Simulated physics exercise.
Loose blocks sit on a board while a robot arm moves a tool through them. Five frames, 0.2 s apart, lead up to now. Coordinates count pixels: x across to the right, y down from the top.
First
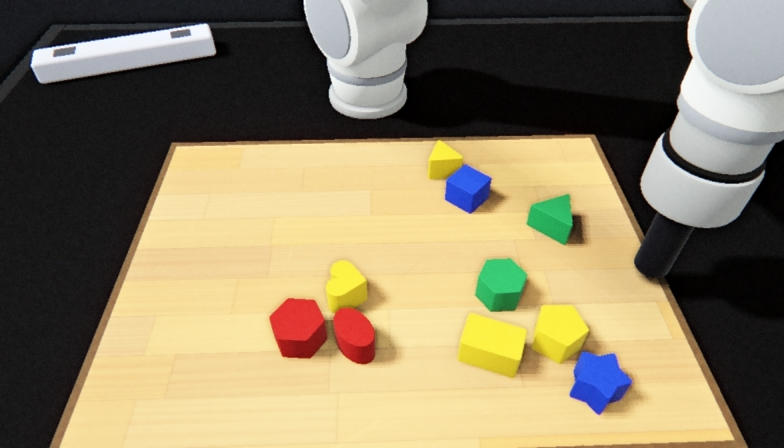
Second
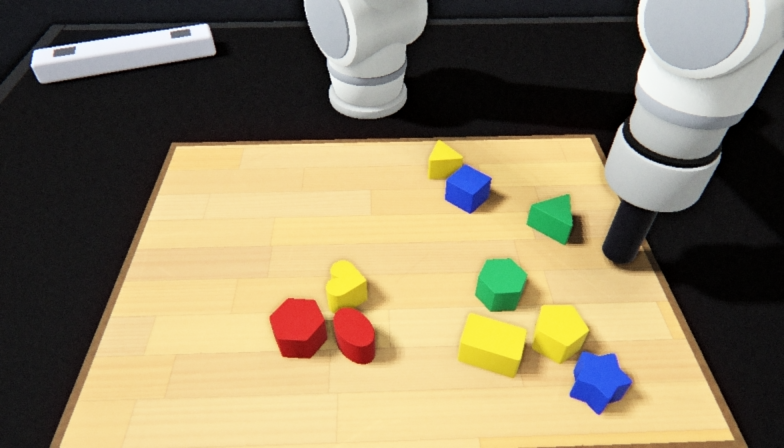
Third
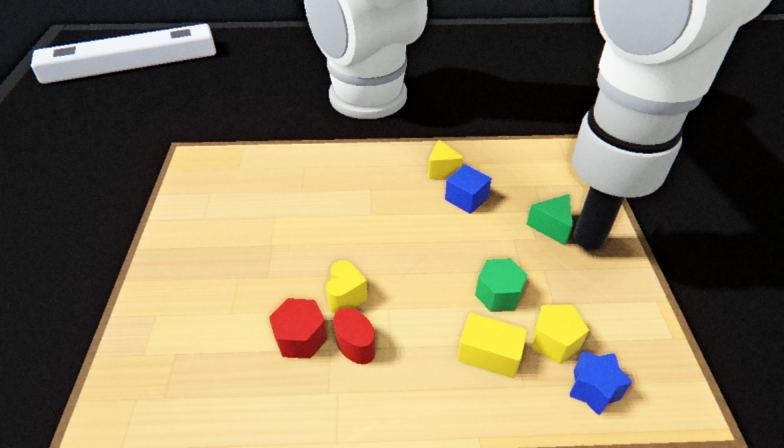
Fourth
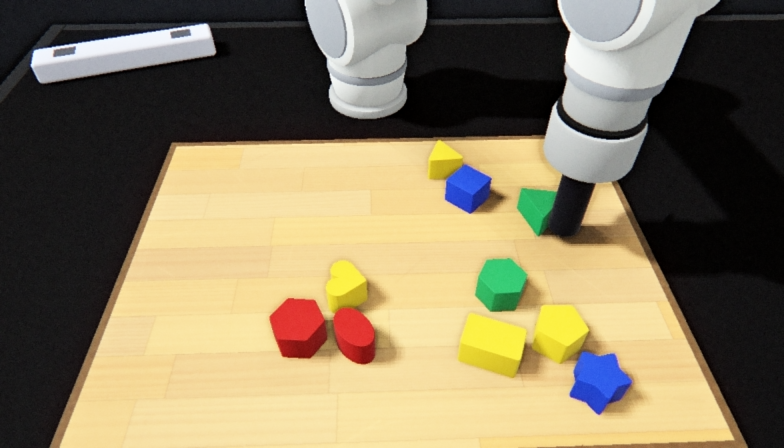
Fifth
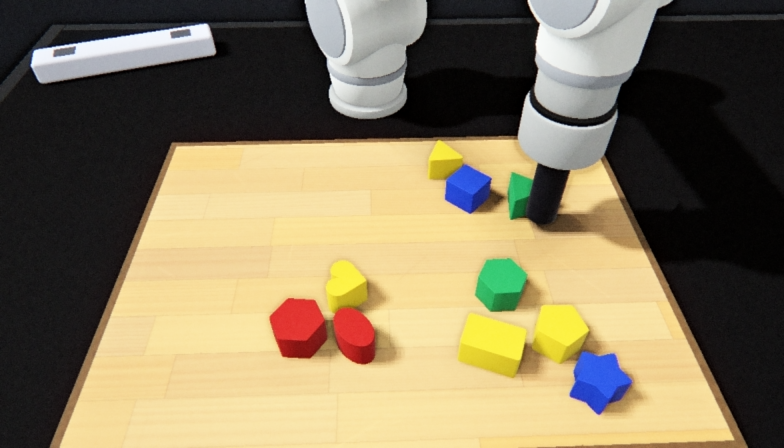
Robot arm moving a black tool in from the right edge of a wooden board, pushing a green triangular block up and left.
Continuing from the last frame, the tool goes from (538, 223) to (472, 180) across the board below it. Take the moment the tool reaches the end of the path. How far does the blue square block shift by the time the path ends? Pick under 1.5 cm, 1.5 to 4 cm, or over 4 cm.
That block covers between 1.5 and 4 cm.
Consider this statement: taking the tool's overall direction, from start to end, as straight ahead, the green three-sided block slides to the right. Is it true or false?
Answer: True.
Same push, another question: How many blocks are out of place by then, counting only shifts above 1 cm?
Count: 2.
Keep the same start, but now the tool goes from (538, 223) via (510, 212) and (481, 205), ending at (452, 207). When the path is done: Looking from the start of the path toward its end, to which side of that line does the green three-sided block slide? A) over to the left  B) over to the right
Option B.
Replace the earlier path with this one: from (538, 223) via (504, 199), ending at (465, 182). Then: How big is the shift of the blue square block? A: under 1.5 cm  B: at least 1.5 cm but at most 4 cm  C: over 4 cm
That would be B.
What follows on the original path. One third of the way, tool at (516, 200); green three-sided block at (507, 171).
Two thirds of the way, tool at (494, 186); blue square block at (459, 174), turned 45° anticlockwise; green three-sided block at (491, 157), turned 15° clockwise.
At the end, tool at (473, 173); yellow three-sided block still; blue square block at (451, 172), turned 75° anticlockwise; green three-sided block at (480, 145), turned 50° clockwise.
